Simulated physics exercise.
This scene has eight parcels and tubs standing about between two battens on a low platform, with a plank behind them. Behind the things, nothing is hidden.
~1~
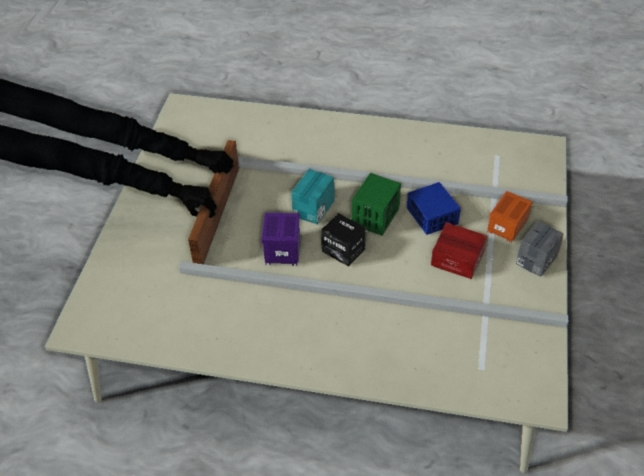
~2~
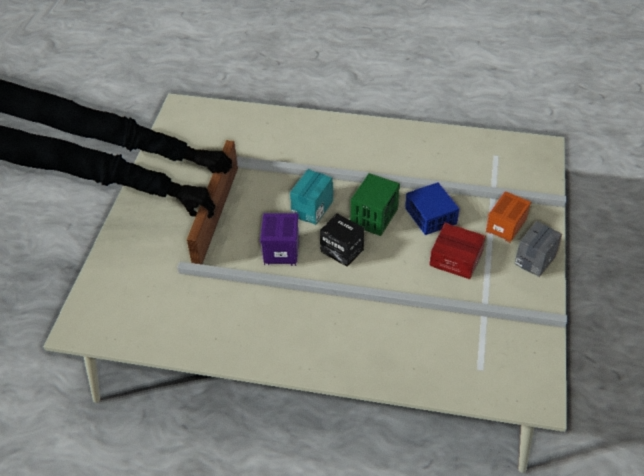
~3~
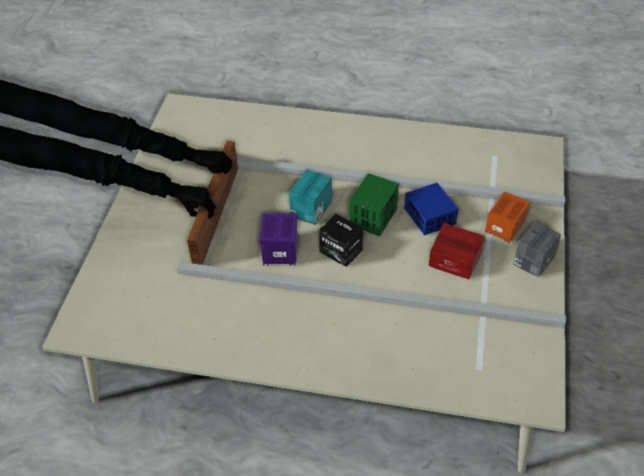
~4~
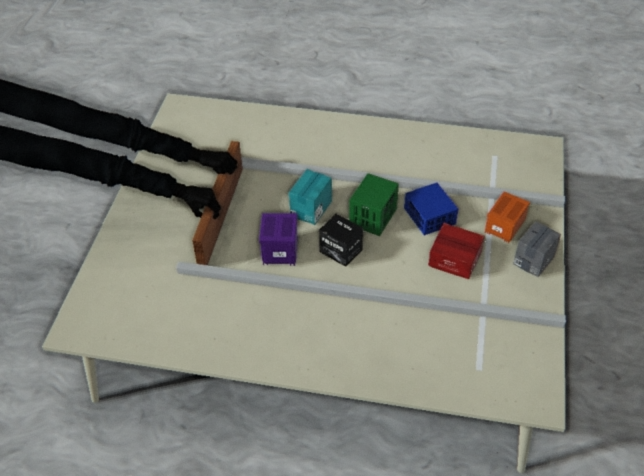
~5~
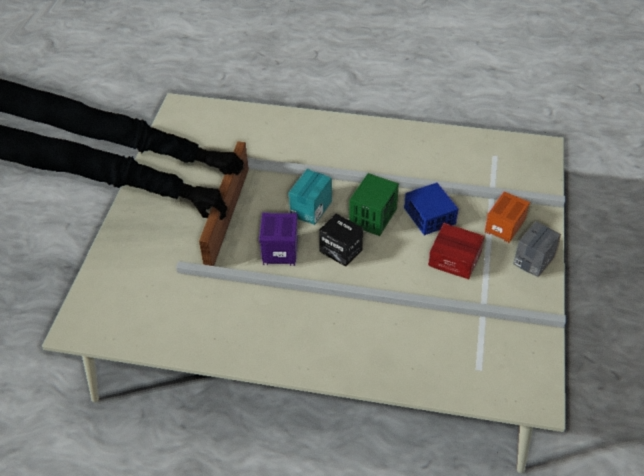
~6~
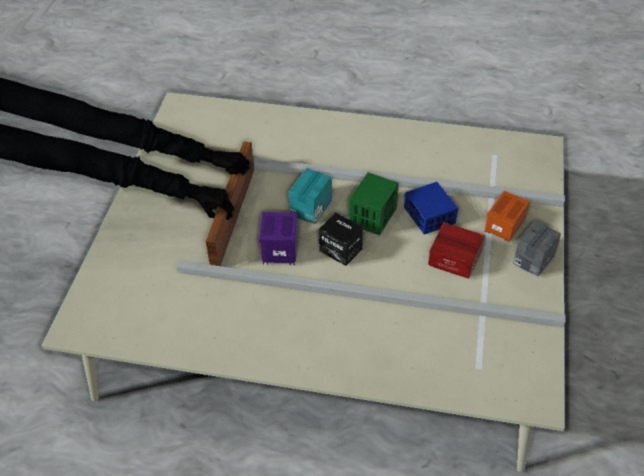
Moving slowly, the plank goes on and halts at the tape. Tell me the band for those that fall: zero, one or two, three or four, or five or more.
The tally of falls will come to three or else four.
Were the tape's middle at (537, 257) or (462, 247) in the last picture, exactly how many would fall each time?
It would be 6 and 2.
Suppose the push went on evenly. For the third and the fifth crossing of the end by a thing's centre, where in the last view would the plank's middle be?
Earlier crossing: About (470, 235); later crossing: About (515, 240).
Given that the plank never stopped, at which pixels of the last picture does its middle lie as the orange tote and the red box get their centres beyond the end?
The middle is at (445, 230) when it's the orange tote, and at (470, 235) when it's the red box.
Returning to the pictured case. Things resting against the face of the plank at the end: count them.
Tally at the end: 2.
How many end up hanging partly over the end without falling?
Things overhanging at the end: 0.
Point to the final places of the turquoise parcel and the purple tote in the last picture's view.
Going in order: First (507, 219), then (507, 271).
A little later, none off yet; grey box at rest near (537, 249); orange tote at rest near (507, 217); red box at rest near (456, 250).
Next, none off yet; grey box at rest near (537, 249); orange tote shifted a little near (520, 216); red box shifted about its own width near (489, 253).
When it is over, the number that fall off is three or four; down, blue crate, red box, orange tote and grey box.
